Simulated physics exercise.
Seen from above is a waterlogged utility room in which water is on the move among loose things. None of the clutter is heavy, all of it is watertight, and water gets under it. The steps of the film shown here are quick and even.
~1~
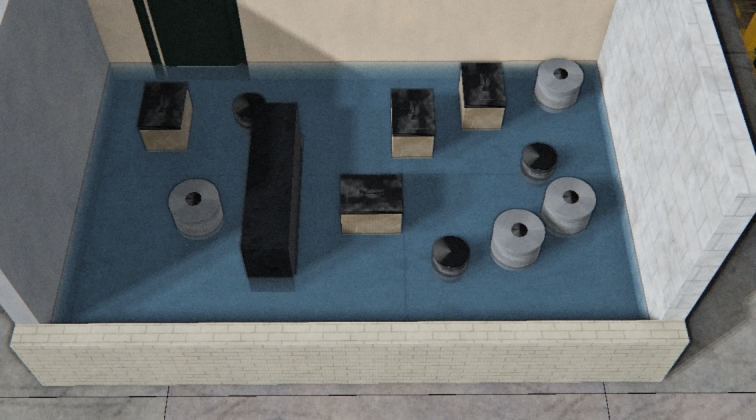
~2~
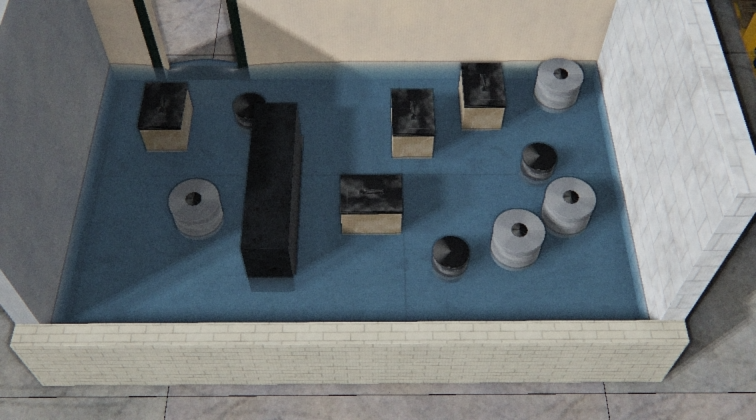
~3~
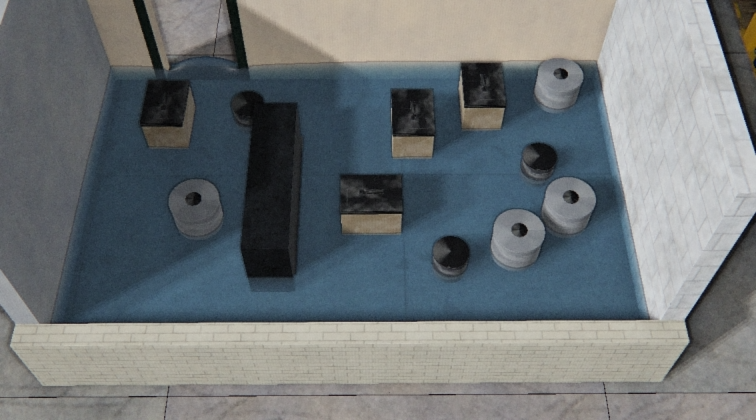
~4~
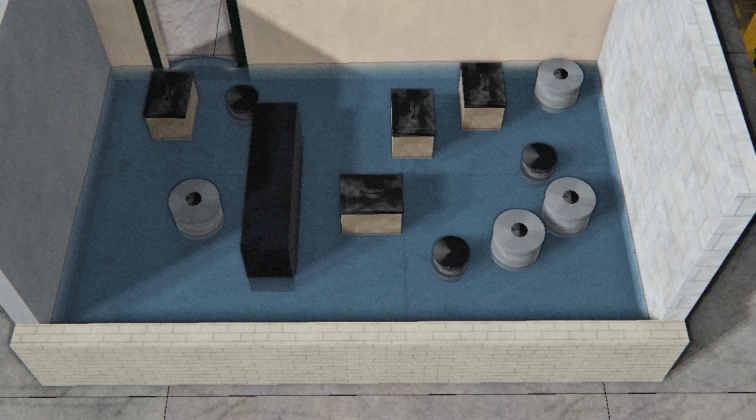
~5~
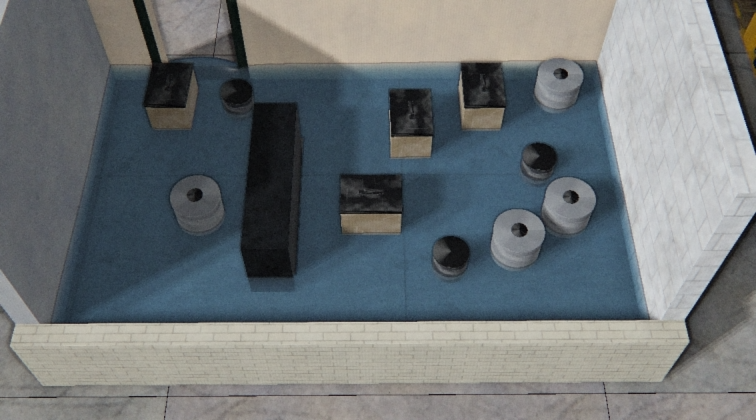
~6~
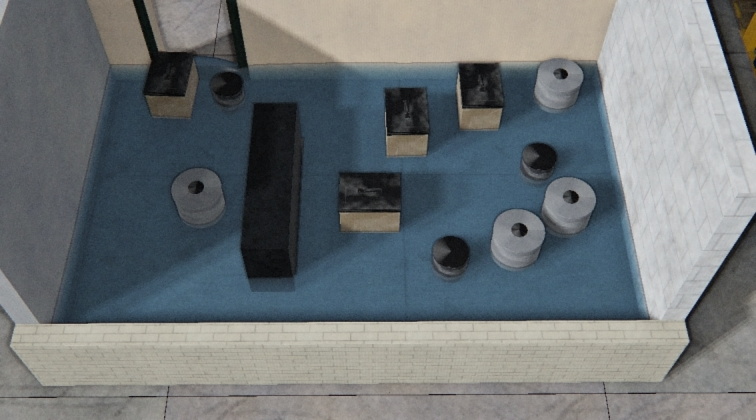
A dark-topped chest and a small dark pail sit near the back left of a flooded, walled room as the green door behind them opens. The chest drifts toward the back wall and the pail drifts back and left, then boxes right of centre shift slightly while most other objects stay put.
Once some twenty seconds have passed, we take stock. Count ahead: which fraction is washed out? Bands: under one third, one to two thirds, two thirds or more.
One to two thirds.
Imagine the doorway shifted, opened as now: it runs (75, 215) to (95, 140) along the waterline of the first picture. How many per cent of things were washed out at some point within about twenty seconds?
Result: Close to 40 %.
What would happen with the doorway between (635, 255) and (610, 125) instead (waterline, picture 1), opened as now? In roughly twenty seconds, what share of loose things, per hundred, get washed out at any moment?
About 80 %.
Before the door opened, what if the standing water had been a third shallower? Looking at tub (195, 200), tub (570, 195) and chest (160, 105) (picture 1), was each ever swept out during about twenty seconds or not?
Outcomes, first to last: Departed, kept back, departed.
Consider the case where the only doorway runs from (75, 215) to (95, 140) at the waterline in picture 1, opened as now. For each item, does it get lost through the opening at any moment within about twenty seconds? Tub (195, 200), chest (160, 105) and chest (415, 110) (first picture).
Each object, in the order asked: Flushed / flushed / flushed.
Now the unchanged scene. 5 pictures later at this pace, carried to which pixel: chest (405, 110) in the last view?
It should end up around (377, 97).
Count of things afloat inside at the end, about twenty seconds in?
Exactly 7 of them.
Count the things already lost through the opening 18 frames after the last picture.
The number comes out at 2.
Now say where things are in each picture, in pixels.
In the first picture, a chest at (162, 104), afloat; a pail at (250, 105) floats; 0 of 11 have shifted.
In the second picture, a chest at (163, 104) floats; a pail at (250, 105), afloat; 0 of 11 have shifted.
In the third picture, a chest at (165, 101) floats, close to its start; a pail at (248, 103), afloat, close to its start; 2 of 11 have shifted.
In the fourth picture, a chest at (168, 93), afloat, close to its start; a pail at (242, 97), afloat, close to its start; 2 of 11 have shifted.
In the fifth picture, a chest at (168, 83) floats, a stride from its start; a pail at (236, 91), afloat, close to its start; 3 of 11 have shifted.
In the sixth picture, a chest at (169, 72) floats, a stride from its start; a pail at (227, 84) floats, a stride from its start; 4 of 11 have shifted.
A moment on, 2 of 11 are out; 9 afloat.
Next, 2 of 11 are out; 9 afloat.
Later, 4 of 11 are out; 7 afloat.
In the end, 4 of 11 are out; 7 afloat.
